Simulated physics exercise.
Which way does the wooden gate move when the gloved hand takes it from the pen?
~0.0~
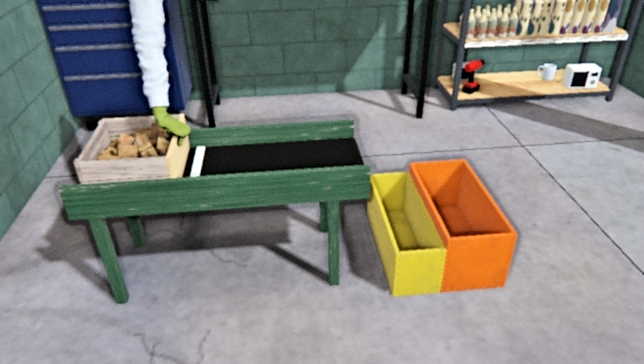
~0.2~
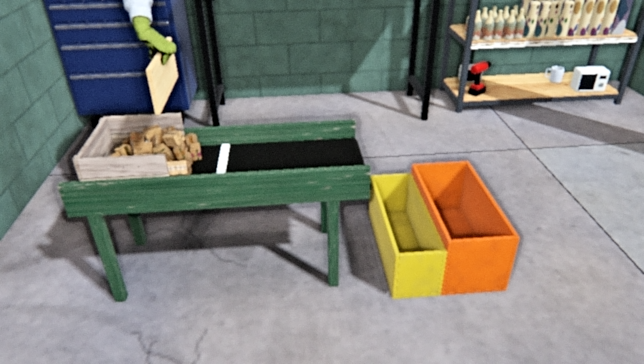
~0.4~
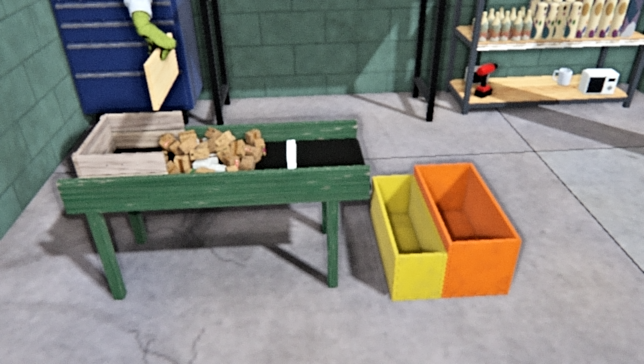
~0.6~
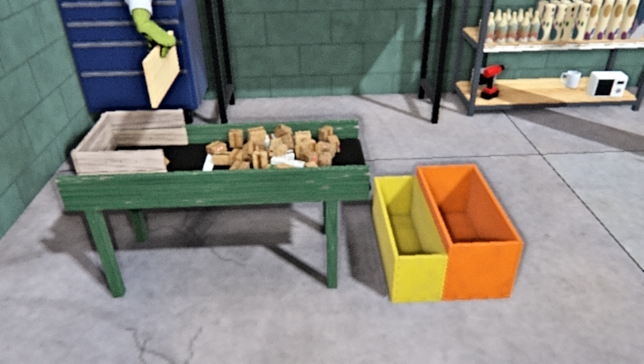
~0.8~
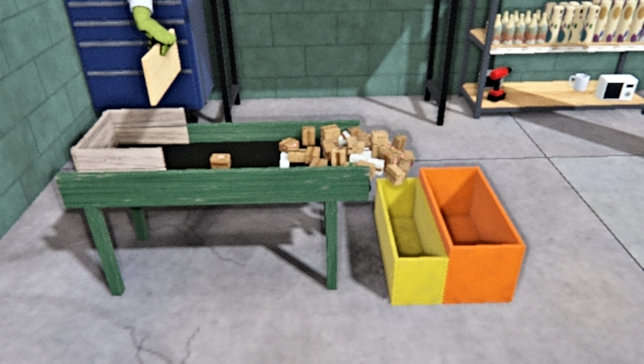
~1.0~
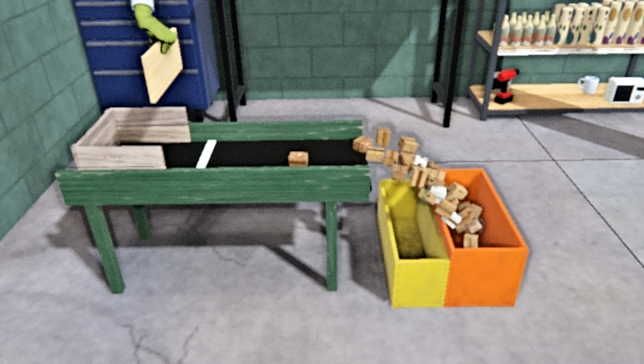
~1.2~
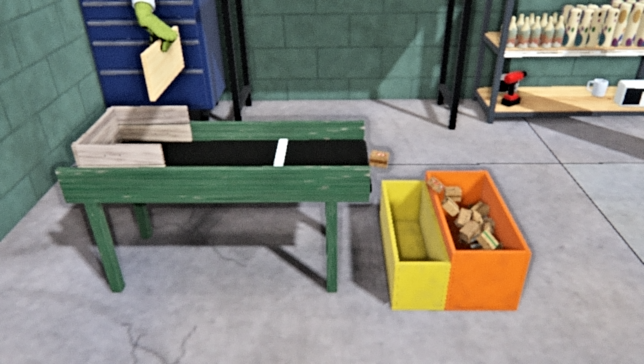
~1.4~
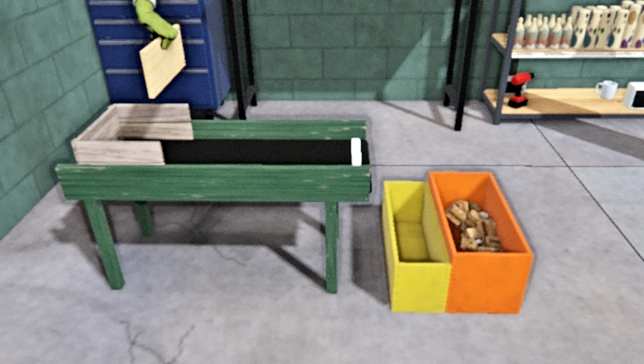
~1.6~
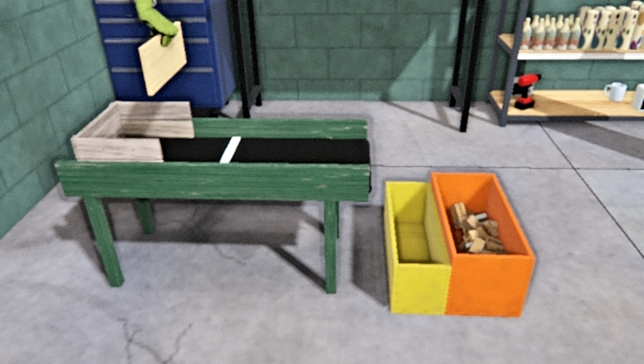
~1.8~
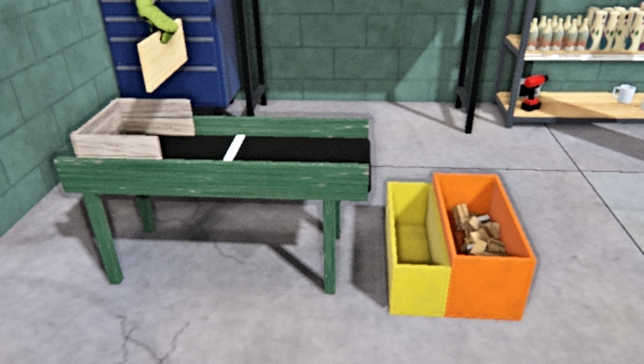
The gate moves up, raised by the gloved hand above the pen.
In the video, a gloved hand lifts a wooden gate from a pen on a green-framed table, and a black belt with a white stripe carries the small brown parcels right. They tumble off the end, past the yellow box, and finish piled in the orange tub.
